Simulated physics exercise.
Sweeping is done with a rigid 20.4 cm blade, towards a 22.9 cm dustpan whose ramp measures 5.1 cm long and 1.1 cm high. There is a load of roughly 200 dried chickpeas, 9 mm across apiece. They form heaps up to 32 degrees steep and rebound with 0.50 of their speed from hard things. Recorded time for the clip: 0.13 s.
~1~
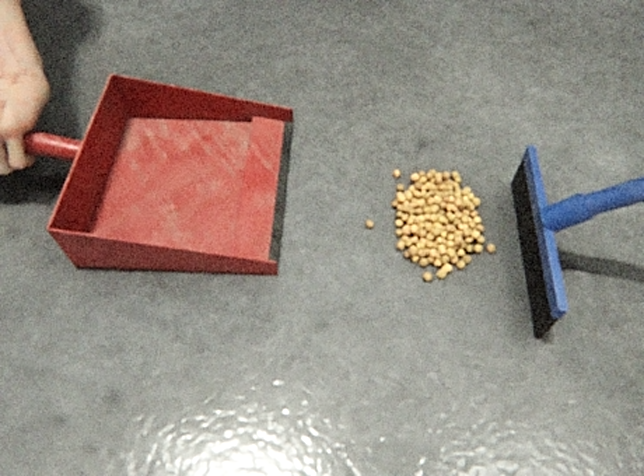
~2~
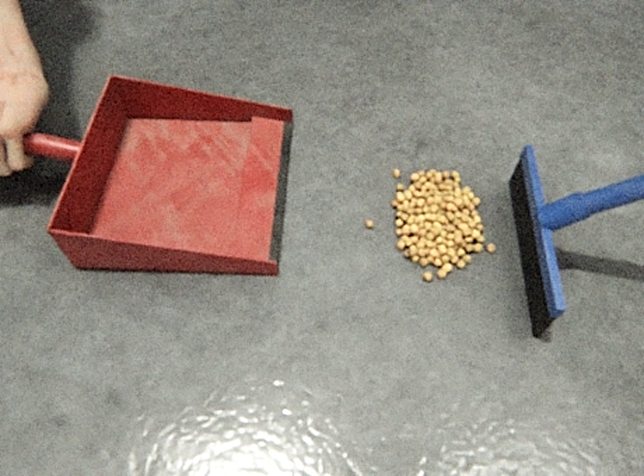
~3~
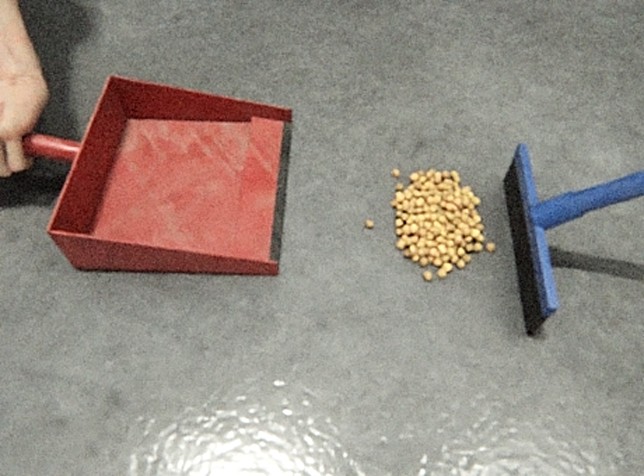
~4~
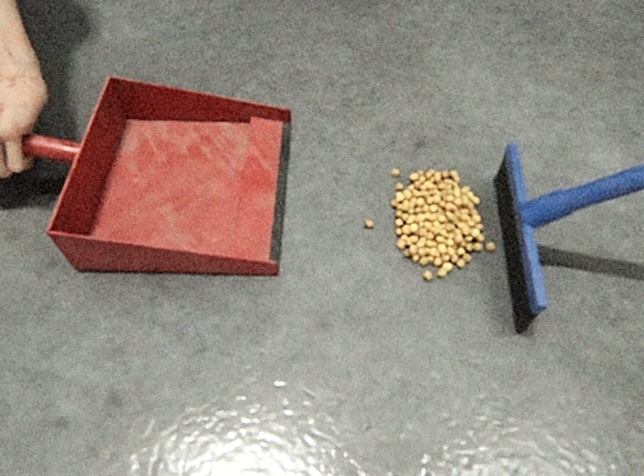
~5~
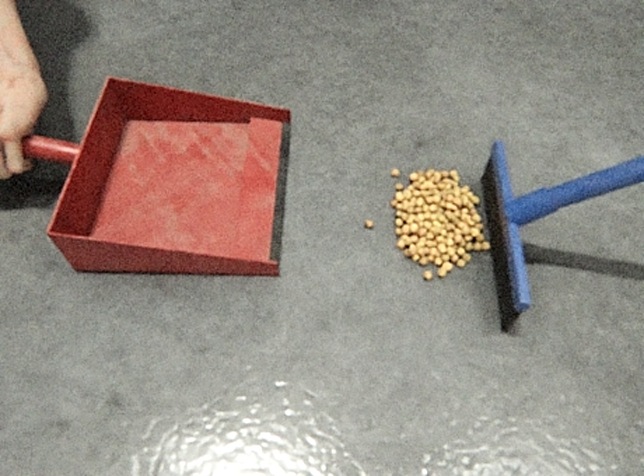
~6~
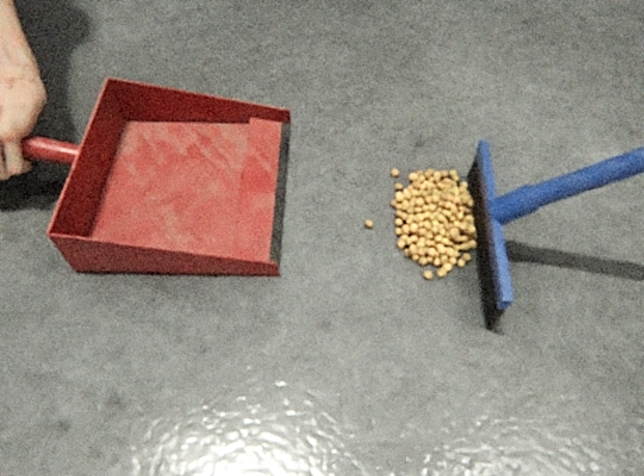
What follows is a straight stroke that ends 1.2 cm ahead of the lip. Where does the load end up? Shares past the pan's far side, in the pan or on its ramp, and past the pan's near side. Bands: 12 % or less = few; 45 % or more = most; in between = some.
Shares - far side: Few; pan: Most; near side: Few.
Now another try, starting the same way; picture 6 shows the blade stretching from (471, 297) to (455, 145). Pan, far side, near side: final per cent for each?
You'd see pan at 65, far at 5 and near at 10.
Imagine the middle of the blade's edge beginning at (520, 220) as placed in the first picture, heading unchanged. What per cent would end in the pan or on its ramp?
Some 60 per cent.
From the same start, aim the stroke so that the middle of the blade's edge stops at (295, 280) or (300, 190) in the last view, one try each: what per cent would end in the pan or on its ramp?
Some 35 and 60 per cent.
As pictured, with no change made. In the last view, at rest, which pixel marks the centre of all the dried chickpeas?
In the last view, approximately (273, 200).
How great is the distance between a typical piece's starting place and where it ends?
Roughly 20 cm.
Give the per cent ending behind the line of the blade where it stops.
Something like 10 per cent, roughly.
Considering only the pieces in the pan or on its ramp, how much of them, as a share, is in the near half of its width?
About 70 %.
Then, 0.18 s after the last picture, middle of the blade 12 cm from the lip; 0 % over the lip, far side 0 %, near side 5 %.
Then, 0.30 s after the last picture, middle of the blade 4 cm from the lip; 5 % over the lip, far side 0 %, near side 5 %.
Then, 0.55 s after the last picture, middle of the blade 2 cm from the lip; 55 % over the lip, far side 0 %, near side 10 %.
In the end, far side 0 %, pan 55 %, near side 10 %, in front of the lip or behind the blade 35 %.
